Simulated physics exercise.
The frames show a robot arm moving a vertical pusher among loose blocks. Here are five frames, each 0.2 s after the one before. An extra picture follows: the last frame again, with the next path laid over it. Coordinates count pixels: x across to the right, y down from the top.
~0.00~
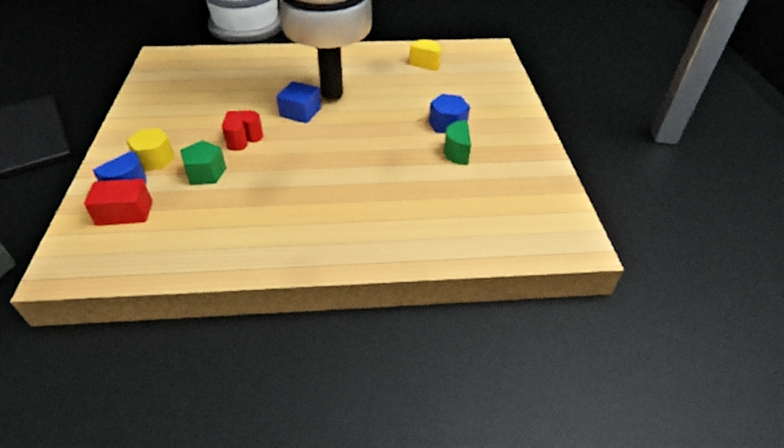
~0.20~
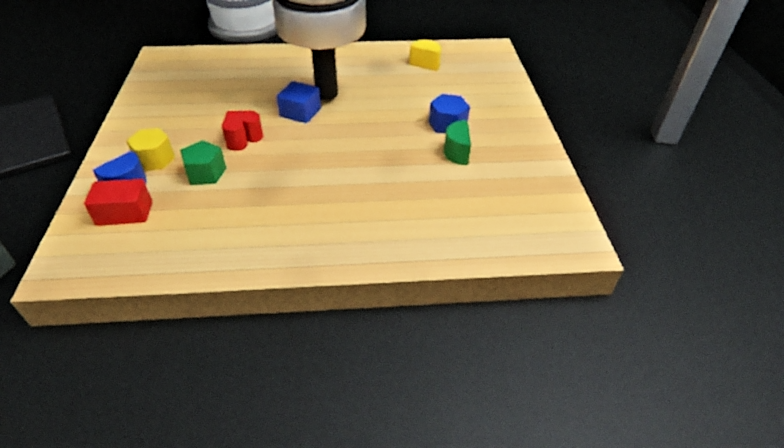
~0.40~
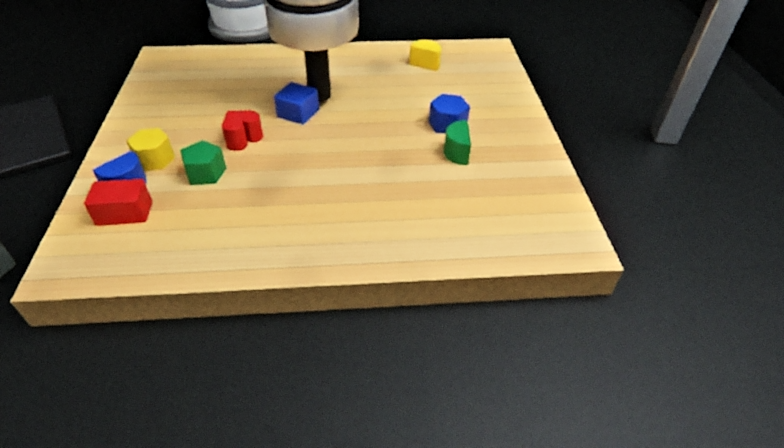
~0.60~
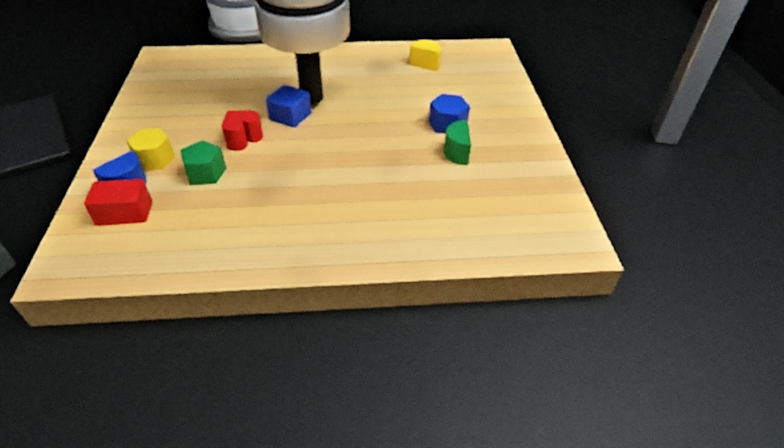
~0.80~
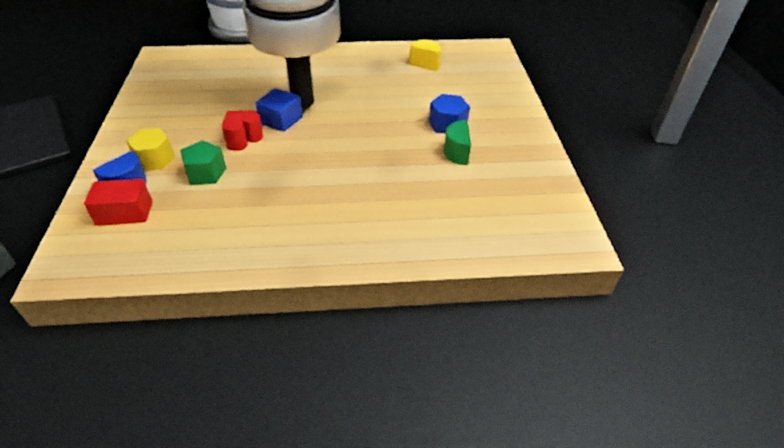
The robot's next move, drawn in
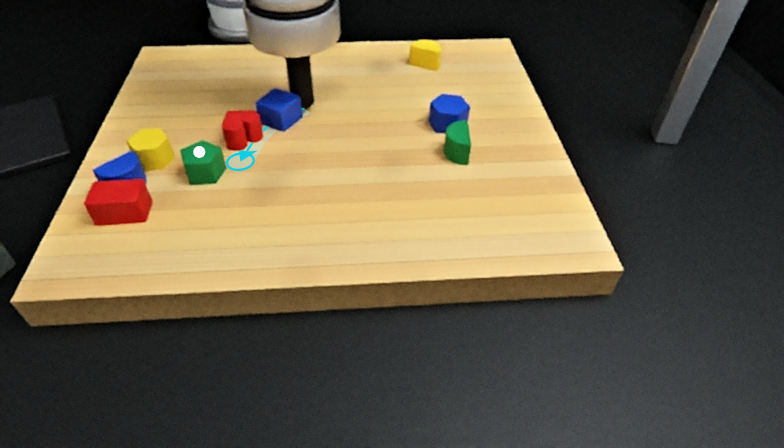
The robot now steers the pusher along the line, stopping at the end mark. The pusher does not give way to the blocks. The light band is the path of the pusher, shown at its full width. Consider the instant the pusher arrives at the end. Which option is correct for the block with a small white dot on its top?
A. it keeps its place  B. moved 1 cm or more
B (moved 1 cm or more)
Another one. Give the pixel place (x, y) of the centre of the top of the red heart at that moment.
Top centre: (161, 144).
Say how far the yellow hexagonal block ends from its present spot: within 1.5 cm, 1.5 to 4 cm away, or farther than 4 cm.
Goes 1.5 to 4 cm.
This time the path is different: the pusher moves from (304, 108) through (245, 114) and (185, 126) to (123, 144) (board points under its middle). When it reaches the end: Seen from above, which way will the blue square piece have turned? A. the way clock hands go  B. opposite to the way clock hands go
Correct choice: B.
The drawn path runs from (304, 108) through (276, 121) and (255, 139) to (240, 162); the dot is on the green five-sided block.
What follows on the original path. One third of the way, pusher (275, 116); red heart (216, 128); blue square piece (247, 112).
Two thirds of the way, pusher (253, 134); green five-sided block (192, 156), turned 40° anticlockwise; red heart (181, 138), turned 20° clockwise; blue square piece (220, 127), turned 30° clockwise.
At the end, pusher (239, 155); yellow hexagonal block (130, 138); green five-sided block (187, 163), turned 35° anticlockwise; red heart (161, 144), turned 30° clockwise; blue square piece (203, 140), turned 60° clockwise.
